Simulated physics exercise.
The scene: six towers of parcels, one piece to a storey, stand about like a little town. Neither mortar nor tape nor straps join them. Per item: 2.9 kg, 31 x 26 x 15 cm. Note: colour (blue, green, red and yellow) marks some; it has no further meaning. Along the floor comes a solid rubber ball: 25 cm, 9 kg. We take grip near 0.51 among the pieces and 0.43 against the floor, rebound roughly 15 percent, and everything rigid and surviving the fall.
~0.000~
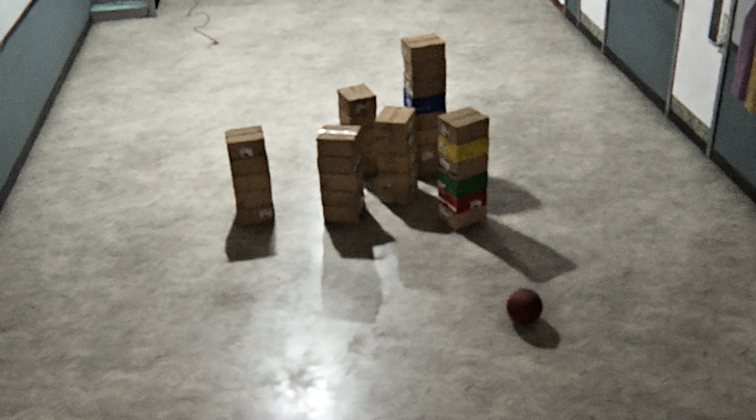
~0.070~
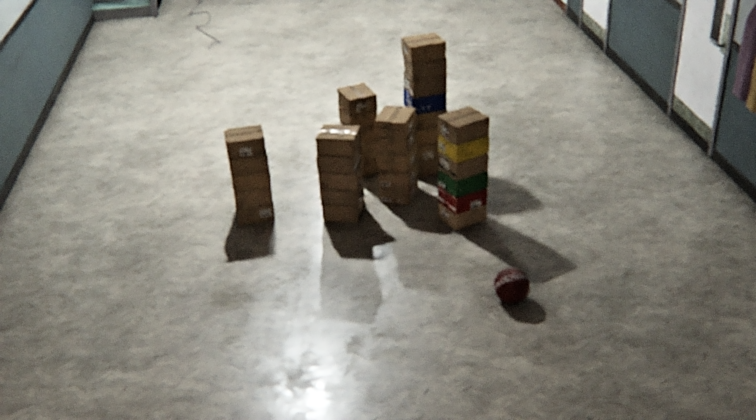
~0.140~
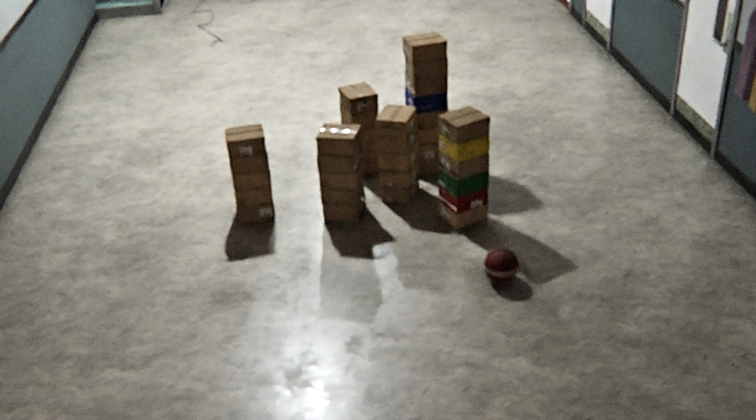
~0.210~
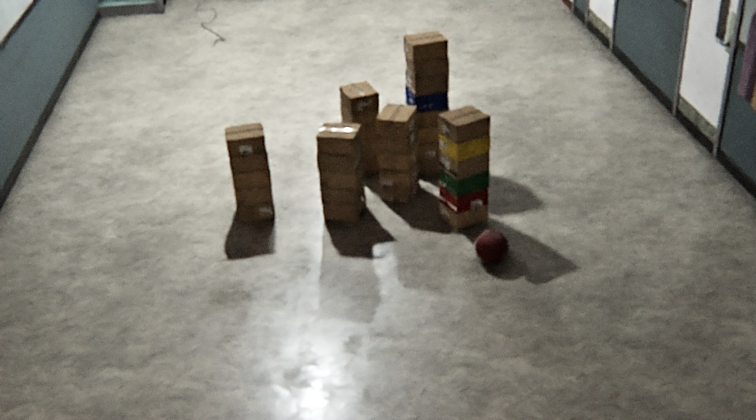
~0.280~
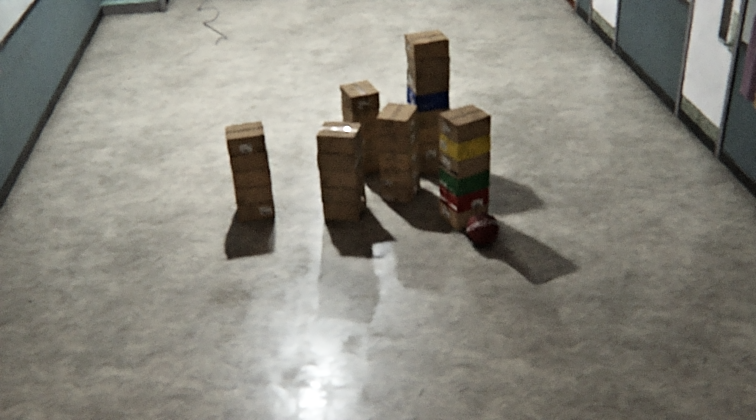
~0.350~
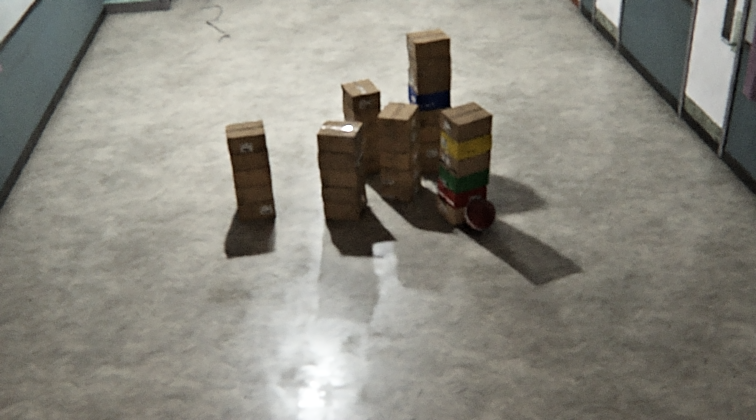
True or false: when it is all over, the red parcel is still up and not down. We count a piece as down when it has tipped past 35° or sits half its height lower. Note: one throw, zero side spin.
True.
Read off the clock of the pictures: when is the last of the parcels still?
It all settles by about 1.5 s.
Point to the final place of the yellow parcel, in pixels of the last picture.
Check around (479, 215) in the last image.
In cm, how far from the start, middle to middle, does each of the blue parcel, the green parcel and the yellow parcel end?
Blue 0 cm, green 15 cm, yellow 60 cm.
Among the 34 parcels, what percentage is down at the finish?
Around 10 %.
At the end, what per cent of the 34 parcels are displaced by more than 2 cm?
It works out to 20 percent.
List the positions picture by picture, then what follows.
In the first picture (places mark the middle of the side facing us; the camera moves round a little), ball (524, 306) 1.13 m from contact, 3.6 m/s; red parcel (472, 202); yellow parcel (473, 150); green parcel (472, 184); nothing disturbed.
In the second picture, ball (512, 285) 87 cm from contact, 3.6 m/s; red parcel (472, 202).
In the third picture, ball (501, 265) 62 cm from contact, 3.6 m/s; red parcel (473, 201).
In the fourth picture, ball (492, 247) 36 cm from contact, 3.6 m/s; red parcel (473, 201).
In the fifth picture, ball (483, 229) 11 cm from contact, 3.6 m/s; red parcel (473, 201).
In the sixth picture, ball (480, 214) after contact, 1.5 m/s; green parcel (473, 181) shifted 27 mm; yellow parcel (475, 147) leaning 3°; steepest lean 4°, the parcel at (466, 113); 6 disturbed, none down.
After 0.50 s, ball still moving; none of the 34 parcels down, 6 disturbed; red parcel shifted 27 cm; yellow parcel leaning 21°.
After 0.80 s, ball still moving; 4 of the 34 parcels down; red parcel shifted 38 cm; green parcel leaning 73°.
At rest (1.6 s), ball rolling away; 4 of the 34 parcels down; red parcel shifted 38 cm; green parcel on its side; yellow parcel on its side. As the last picture would show them, middles, red parcel near (445, 172), green parcel near (459, 183).
